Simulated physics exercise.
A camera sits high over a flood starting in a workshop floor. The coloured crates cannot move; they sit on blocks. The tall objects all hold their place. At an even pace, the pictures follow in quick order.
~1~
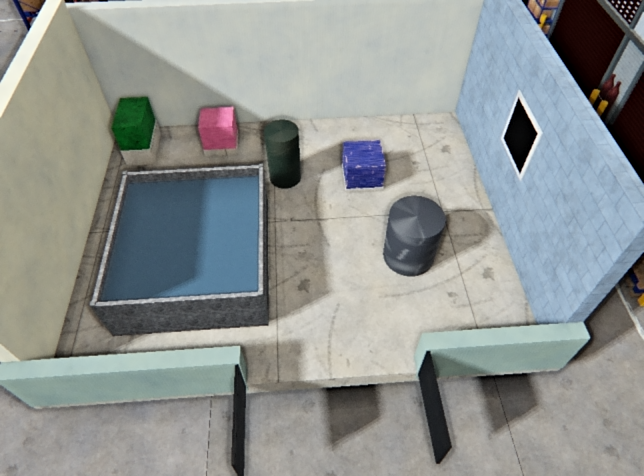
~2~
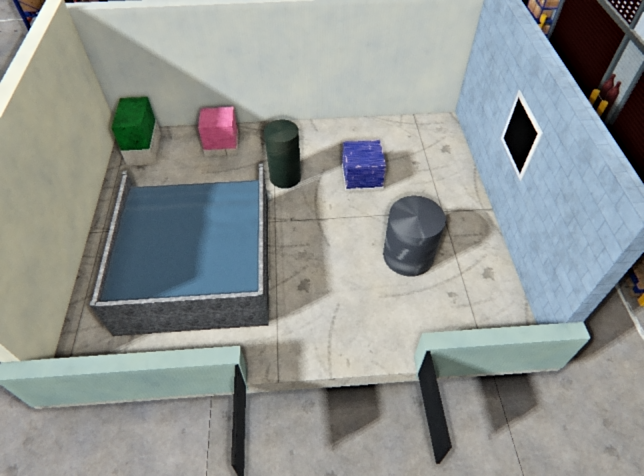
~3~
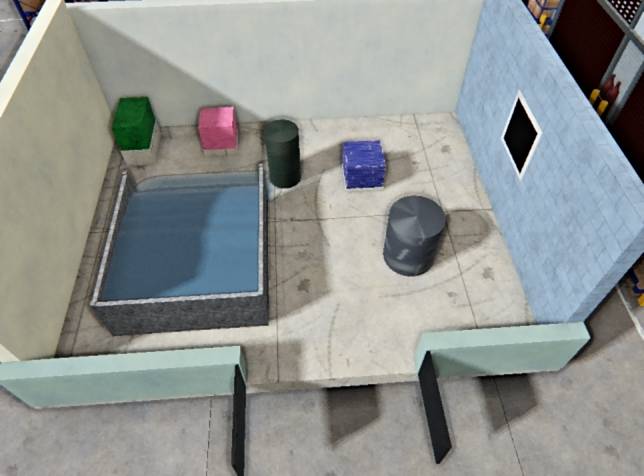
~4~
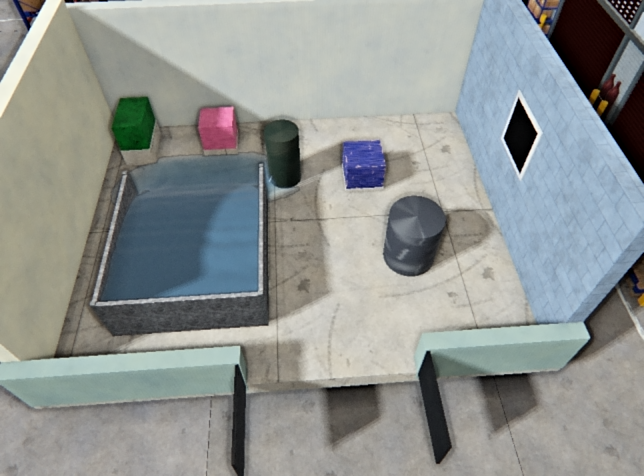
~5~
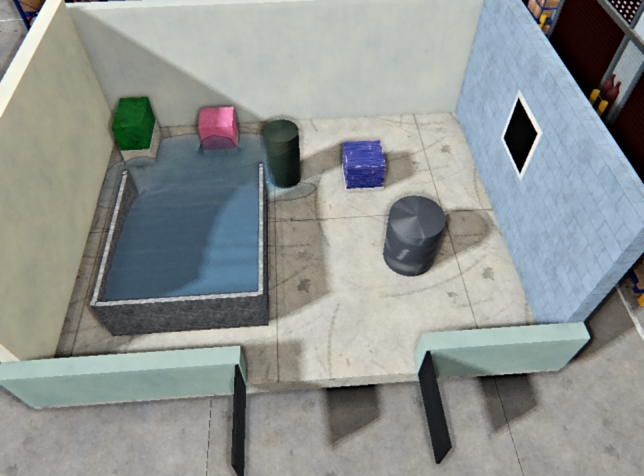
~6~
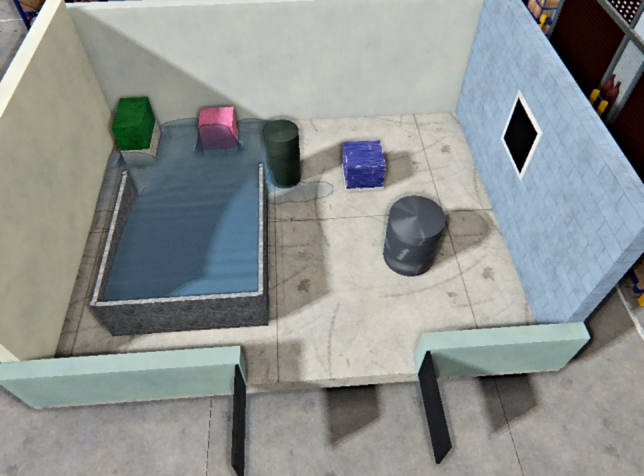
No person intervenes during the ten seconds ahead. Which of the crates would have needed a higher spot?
Pink crate: Yes, it gets wet. Blue crate: Yes, it gets wet. Green crate: Yes, it gets wet.
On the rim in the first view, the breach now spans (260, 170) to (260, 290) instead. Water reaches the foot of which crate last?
My pick is the green-painted one.
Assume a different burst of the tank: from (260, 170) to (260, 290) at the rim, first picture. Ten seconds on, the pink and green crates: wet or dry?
Note - pink goes wet, green remains untouched.
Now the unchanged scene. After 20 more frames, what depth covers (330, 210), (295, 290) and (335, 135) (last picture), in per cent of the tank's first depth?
At the three places, in the order asked: Around 4, 0 and 20 per cent.
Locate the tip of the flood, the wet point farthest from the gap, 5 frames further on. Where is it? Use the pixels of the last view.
My pick would be pixel (351, 119).
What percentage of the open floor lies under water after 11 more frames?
Roughly 40 %.
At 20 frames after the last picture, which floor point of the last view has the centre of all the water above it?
I reckon somewhere around (243, 189).
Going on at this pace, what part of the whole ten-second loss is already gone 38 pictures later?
Roughly 15 percent.
A moment on, water covers 25 % of the floor; the pink crate water round its plinth, the blue crate water round its plinth, the green crate water round its plinth.
Next, water covers 40 % of the floor; the pink crate water round its plinth, the blue crate water round its plinth, the green crate water round its plinth.
Then, water covers 65 % of the floor; the pink crate water round its plinth, the blue crate water round its plinth, the green crate water round its plinth.
Later, water covers 95 % of the floor; the pink crate water round its plinth, the blue crate water round its plinth, the green crate water round its plinth.
In the end, water covers 100 % of the floor; the pink crate was topped, the blue crate was topped, the green crate was topped.
